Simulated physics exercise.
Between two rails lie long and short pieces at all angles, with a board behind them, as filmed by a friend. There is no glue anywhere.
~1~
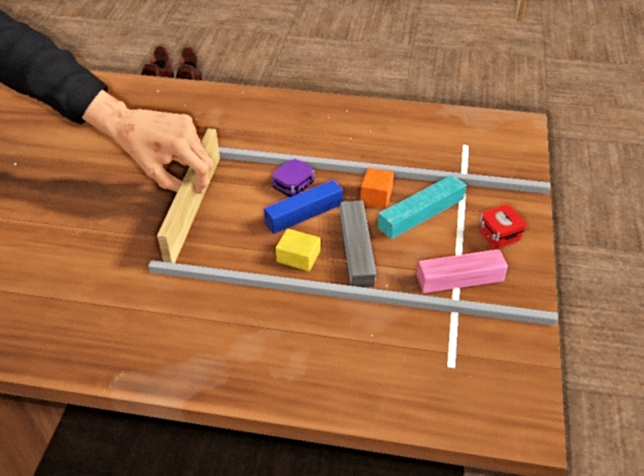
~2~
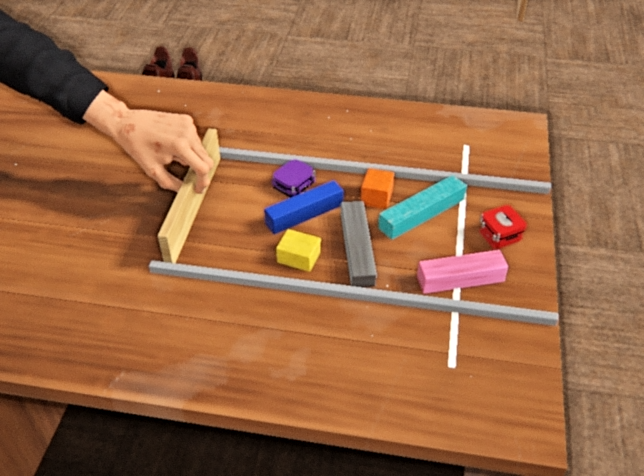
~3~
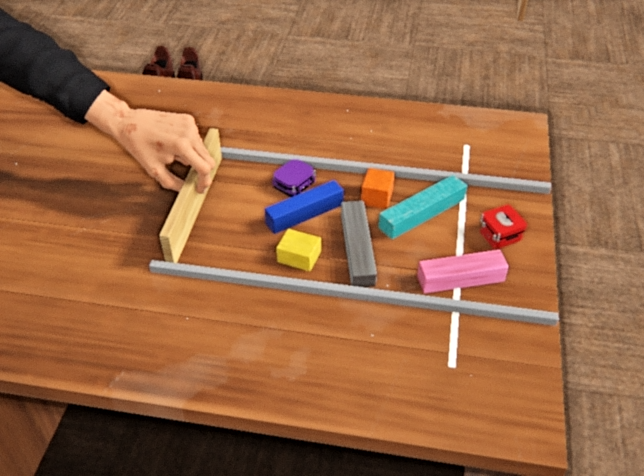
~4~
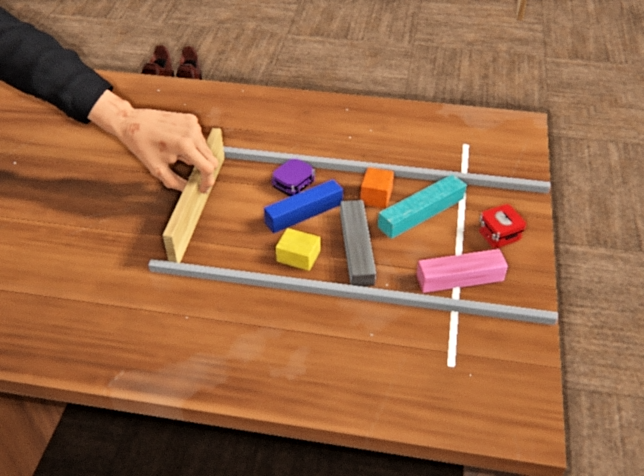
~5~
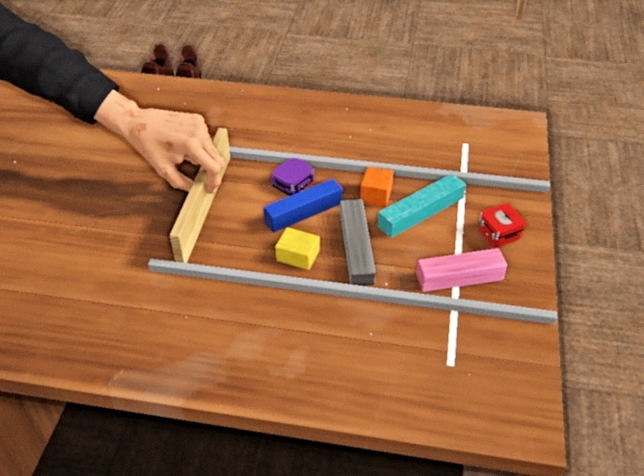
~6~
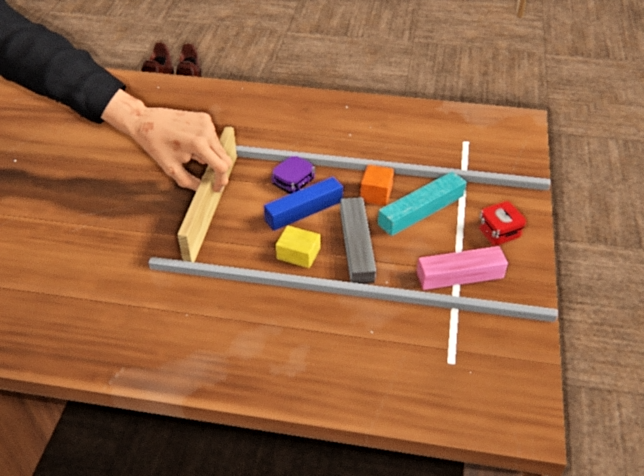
A hand slides a wooden board slightly right between two rails toward scattered colourful pieces.
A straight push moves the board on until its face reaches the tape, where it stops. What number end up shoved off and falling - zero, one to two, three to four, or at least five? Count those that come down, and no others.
The count is one to two.
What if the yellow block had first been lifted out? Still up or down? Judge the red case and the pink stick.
So the red case goes down and the pink stick keeps its place.
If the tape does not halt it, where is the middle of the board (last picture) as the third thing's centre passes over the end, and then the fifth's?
For the first, roughly (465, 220); for the next, roughly (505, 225).
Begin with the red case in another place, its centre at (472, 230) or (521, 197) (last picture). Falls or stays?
In order, falls away; falls away.
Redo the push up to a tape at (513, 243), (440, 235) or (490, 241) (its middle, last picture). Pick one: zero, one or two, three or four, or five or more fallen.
Counts for the three tries are 5 or more, no fall at all and 3 or 4.
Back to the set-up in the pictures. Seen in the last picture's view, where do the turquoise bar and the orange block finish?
First (549, 225), then (523, 210).
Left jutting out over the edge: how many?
I get 1.
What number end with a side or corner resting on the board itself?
In total, 3.
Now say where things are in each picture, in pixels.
In the first frame, red case (502, 228); pink stick (461, 271); turquoise bar (423, 206); board (191, 194); tape (460, 240).
In the second frame, pink stick (462, 271); blue stick (304, 207).
In the third frame, turquoise bar (423, 206); yellow block (299, 250).
In the fourth frame, red case (502, 227); grey stick (357, 242).
In the fifth frame, pink stick (461, 270); board (203, 193).
In the sixth frame, red case (502, 224); pink stick (461, 268); turquoise bar (423, 203); board (210, 192); tape (460, 237).
Soon after, none off yet; red case at rest near (502, 224); pink stick at rest near (461, 268); turquoise bar at rest near (423, 203).
After that, none off yet; red case at rest near (503, 224); pink stick displaced a little near (483, 269); turquoise bar displaced a little near (472, 212).
In the end, the number that fall off is one or two; gone, pink stick and red case.
